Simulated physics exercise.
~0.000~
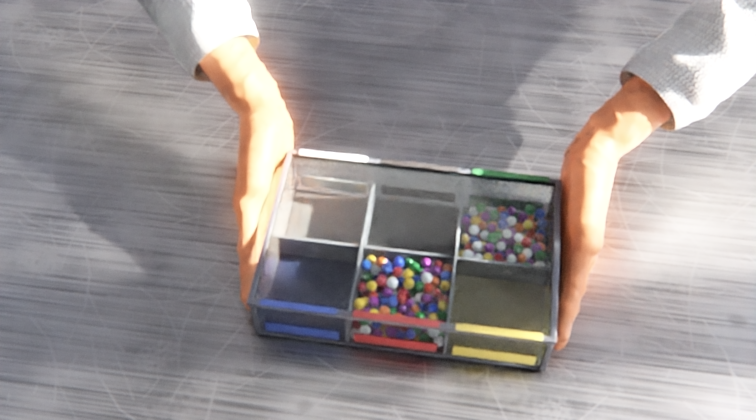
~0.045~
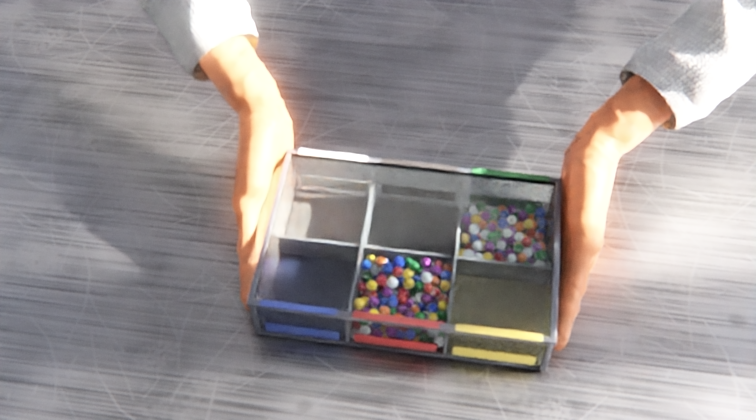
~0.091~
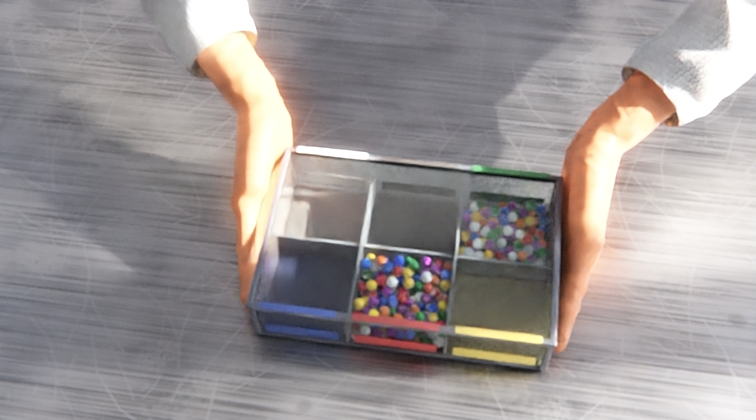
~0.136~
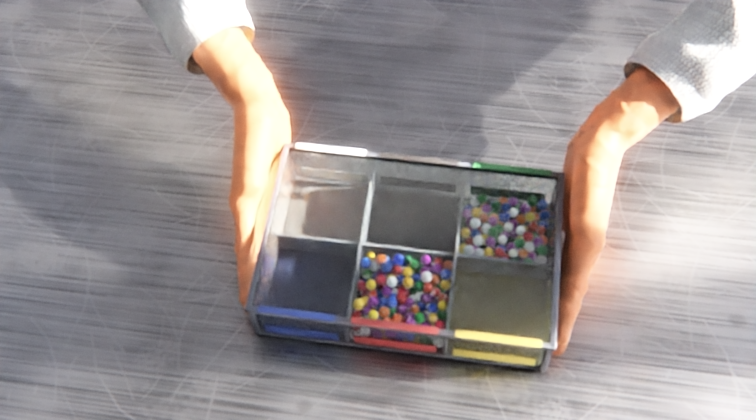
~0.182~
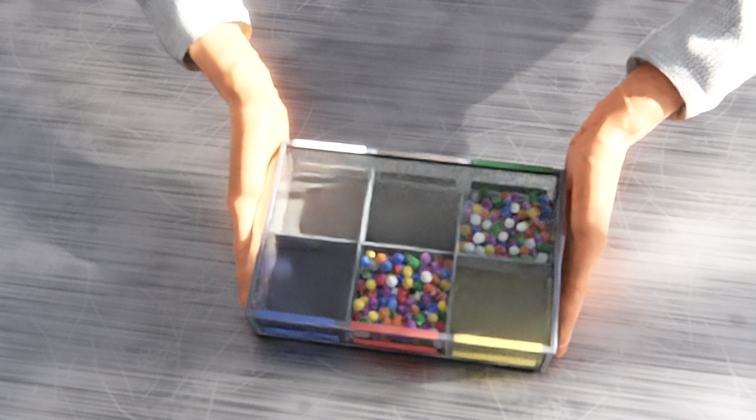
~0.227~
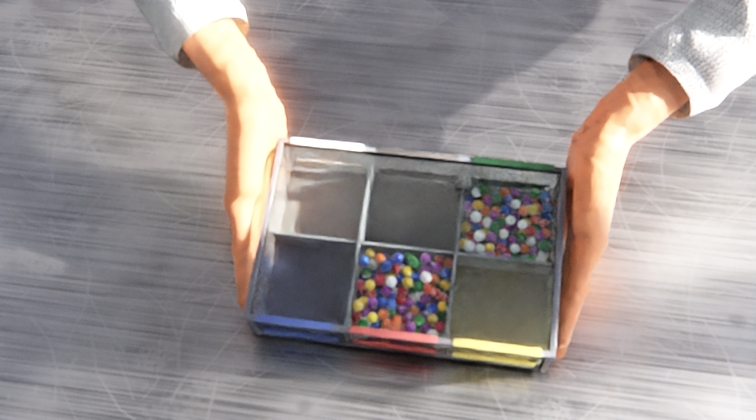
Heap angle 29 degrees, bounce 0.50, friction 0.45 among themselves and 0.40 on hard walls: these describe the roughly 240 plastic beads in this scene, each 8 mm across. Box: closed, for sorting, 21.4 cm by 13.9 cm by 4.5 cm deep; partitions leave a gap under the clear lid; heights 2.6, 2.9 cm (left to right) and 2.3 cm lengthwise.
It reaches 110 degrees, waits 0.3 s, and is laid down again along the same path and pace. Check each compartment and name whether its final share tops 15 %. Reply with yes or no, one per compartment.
Red compartment yes, blue compartment no, green compartment no, yellow compartment yes, white compartment no, black compartment no.
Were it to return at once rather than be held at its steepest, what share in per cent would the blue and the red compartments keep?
Blue keeps 5% and red keeps 60%.
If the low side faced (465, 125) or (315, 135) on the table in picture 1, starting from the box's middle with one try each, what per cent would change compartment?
Around 65 % for the first direction, around 70 % for the second.
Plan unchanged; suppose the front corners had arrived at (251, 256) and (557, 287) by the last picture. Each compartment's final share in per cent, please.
Per cent at the finish: Red 0, blue 0, green 35, yellow 0, white 20, black 45.
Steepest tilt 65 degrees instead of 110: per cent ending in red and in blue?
With that change it's red at 65 per cent and blue at 0 per cent.
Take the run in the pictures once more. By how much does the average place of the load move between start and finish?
Roughly 4.0 cm.
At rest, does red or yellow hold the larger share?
The red compartment.
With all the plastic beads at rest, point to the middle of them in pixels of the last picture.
Near (427, 323).
Then, at 1.56 s, tilt 110 degrees; red 60 %, yellow 35 %.
After 2.44 s, tilt 57 degrees; red 60 %, yellow 35 %.
Then, at 3.33 s, tilt 0 degrees; red 60 %, yellow 40 %.
At rest (3.9 s), red 60 %, blue 0 %, green 0 %, yellow 40 %, white 0 %, black 0 %.
